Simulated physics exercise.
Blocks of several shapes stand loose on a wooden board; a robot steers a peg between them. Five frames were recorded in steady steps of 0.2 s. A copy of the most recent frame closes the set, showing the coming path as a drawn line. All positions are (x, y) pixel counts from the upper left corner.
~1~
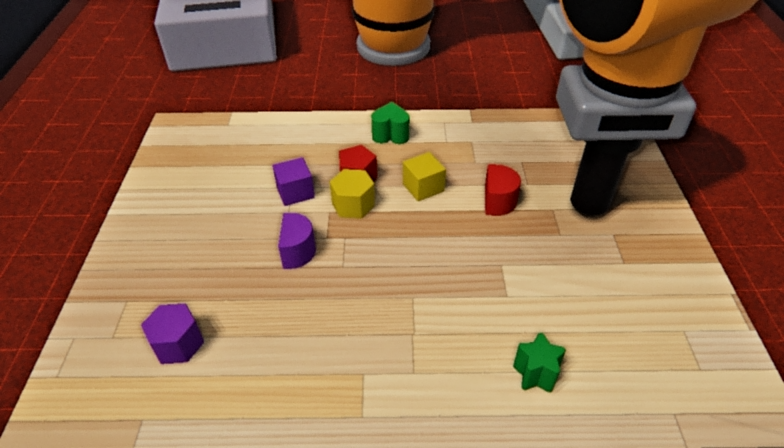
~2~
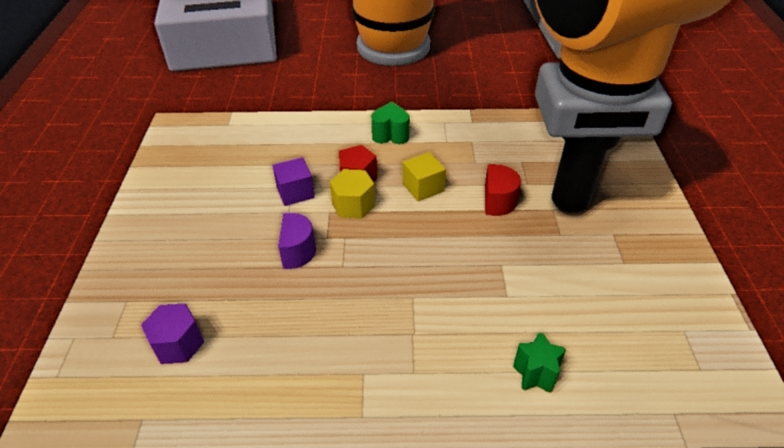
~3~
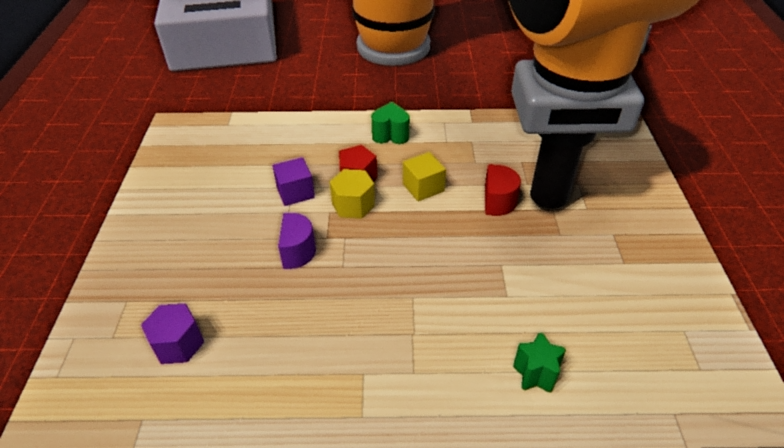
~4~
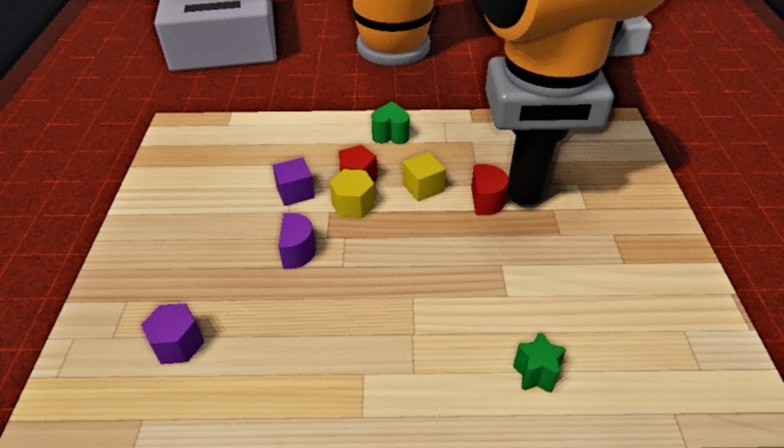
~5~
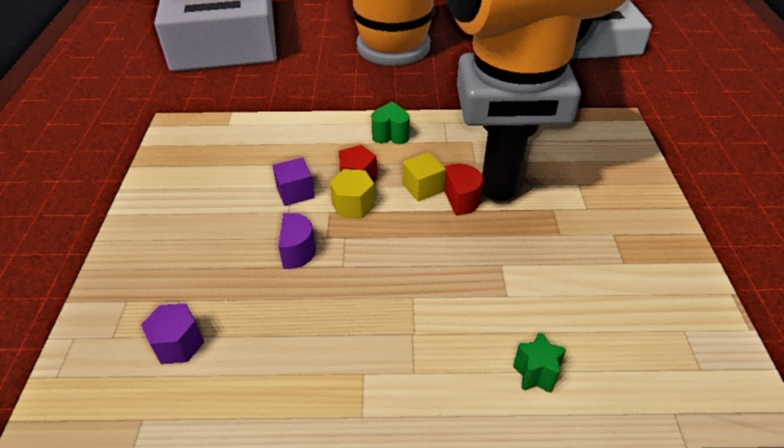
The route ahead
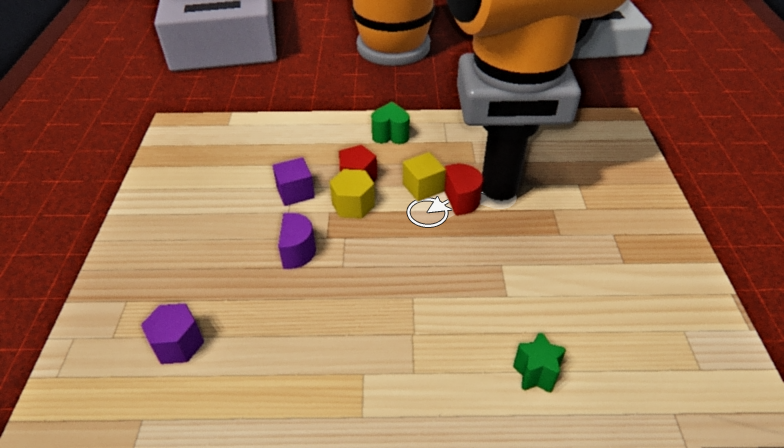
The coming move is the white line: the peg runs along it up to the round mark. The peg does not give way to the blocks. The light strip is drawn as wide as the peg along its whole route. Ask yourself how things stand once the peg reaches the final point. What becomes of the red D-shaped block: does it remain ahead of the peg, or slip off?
I'd say it is still being pushed.
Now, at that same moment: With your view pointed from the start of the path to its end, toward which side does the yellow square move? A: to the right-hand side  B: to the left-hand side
I choose A.
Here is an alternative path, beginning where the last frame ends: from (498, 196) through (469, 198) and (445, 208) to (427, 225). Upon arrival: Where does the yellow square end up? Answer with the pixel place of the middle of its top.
The middle of its upper face will lie at (386, 161).
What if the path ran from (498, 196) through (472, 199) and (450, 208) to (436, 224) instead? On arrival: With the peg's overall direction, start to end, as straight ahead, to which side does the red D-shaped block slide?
Measured against the direction from start to end, the red D-shaped block shifts toward the right-hand side.
Drawn move, from (498, 196) by way of (471, 191) and (449, 201) to (427, 212).
The first path, step by step. Halfway along, peg (460, 188); yellow square (390, 165), turned 50° clockwise; red D-shaped block (426, 179), turned 20° anticlockwise.
At the end, peg (428, 205); yellow hexagonal block (349, 182); red five-sided block (351, 152), turned 15° clockwise; yellow square (378, 166), turned 85° clockwise; red D-shaped block (390, 193).
